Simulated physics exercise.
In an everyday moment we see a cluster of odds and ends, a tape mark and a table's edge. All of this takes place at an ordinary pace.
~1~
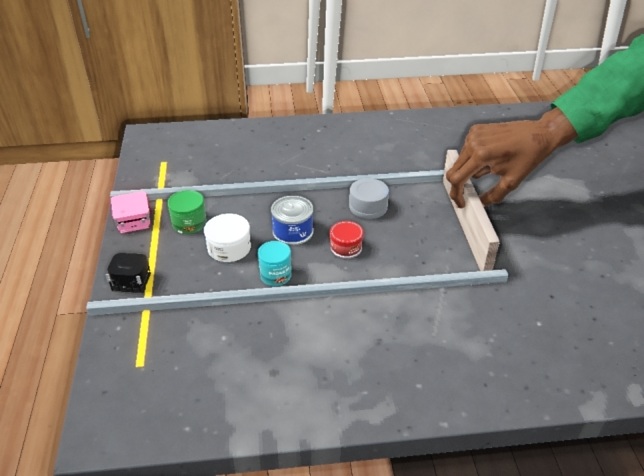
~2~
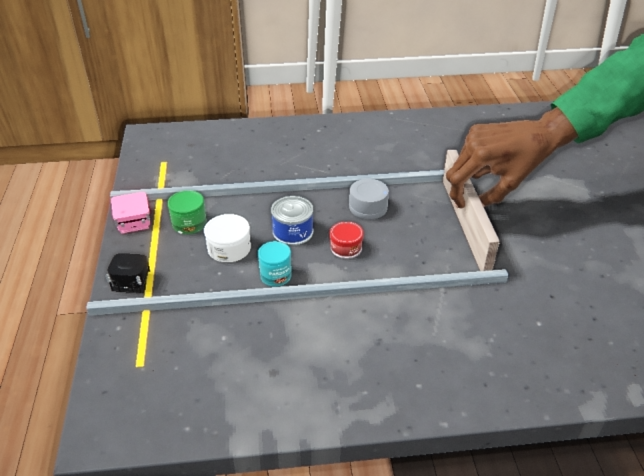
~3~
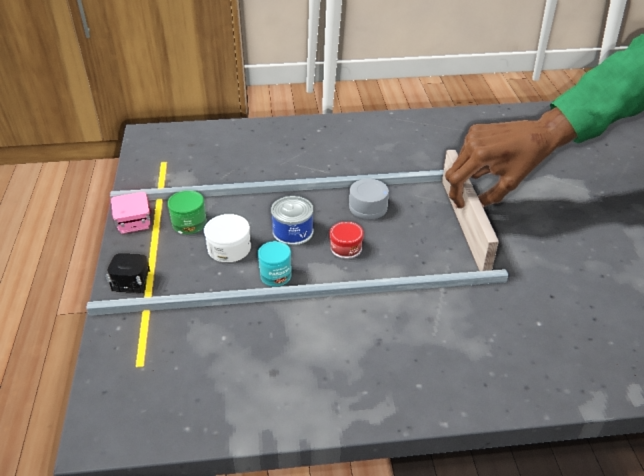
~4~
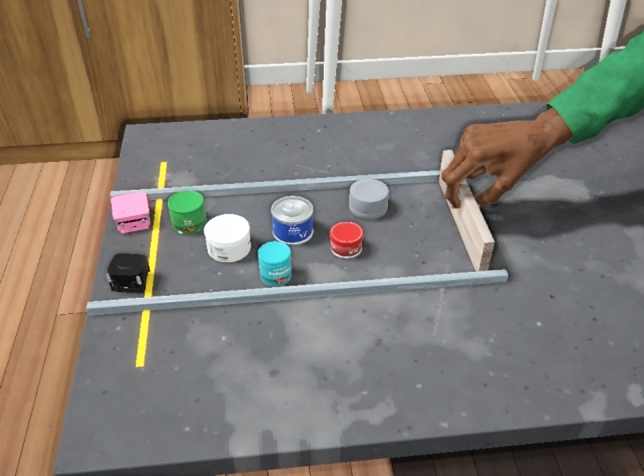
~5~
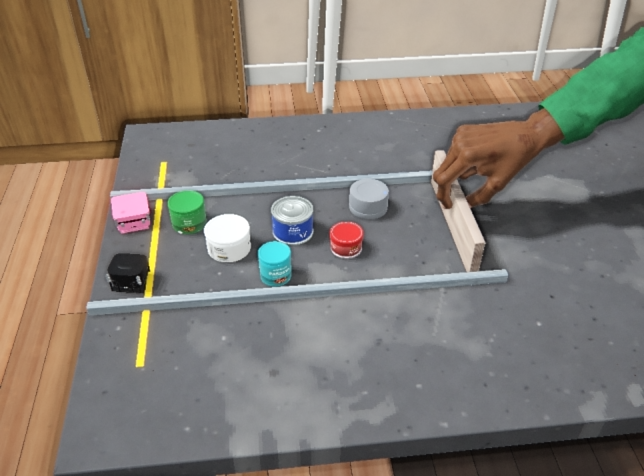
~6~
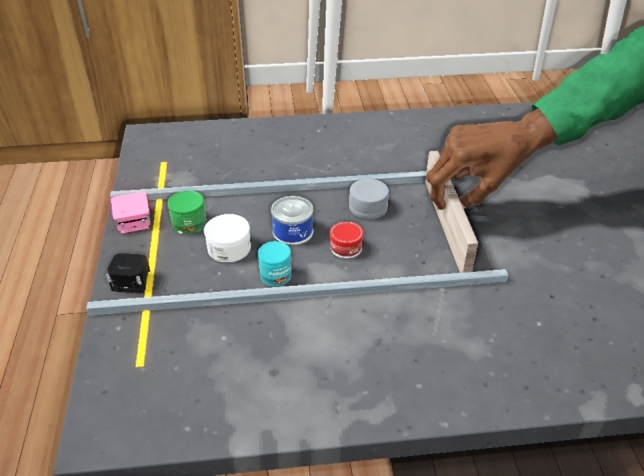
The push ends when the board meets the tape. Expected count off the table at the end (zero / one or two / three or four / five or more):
The number going over the end will be just one or two.
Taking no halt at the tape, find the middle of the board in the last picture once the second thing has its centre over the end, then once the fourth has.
About (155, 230), then (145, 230).
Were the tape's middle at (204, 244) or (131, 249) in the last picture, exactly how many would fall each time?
In that order 0 and 4.
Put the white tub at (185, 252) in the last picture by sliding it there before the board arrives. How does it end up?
The white tub stays put.
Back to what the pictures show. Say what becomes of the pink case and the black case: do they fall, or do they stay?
Once it all settles, the pink case goes down and the black case is still there.
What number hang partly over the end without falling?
The number overhanging is 3.
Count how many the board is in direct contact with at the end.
That would be 4 of them.
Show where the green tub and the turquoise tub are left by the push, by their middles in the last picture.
In the last picture the green tub sits around (102, 219) and the turquoise tub around (131, 279).
Early on, none off yet; pink case at rest near (132, 213); black case at rest near (130, 273); green tub at rest near (188, 213).
Finally, the number that fall off is one or two; lost, pink case.
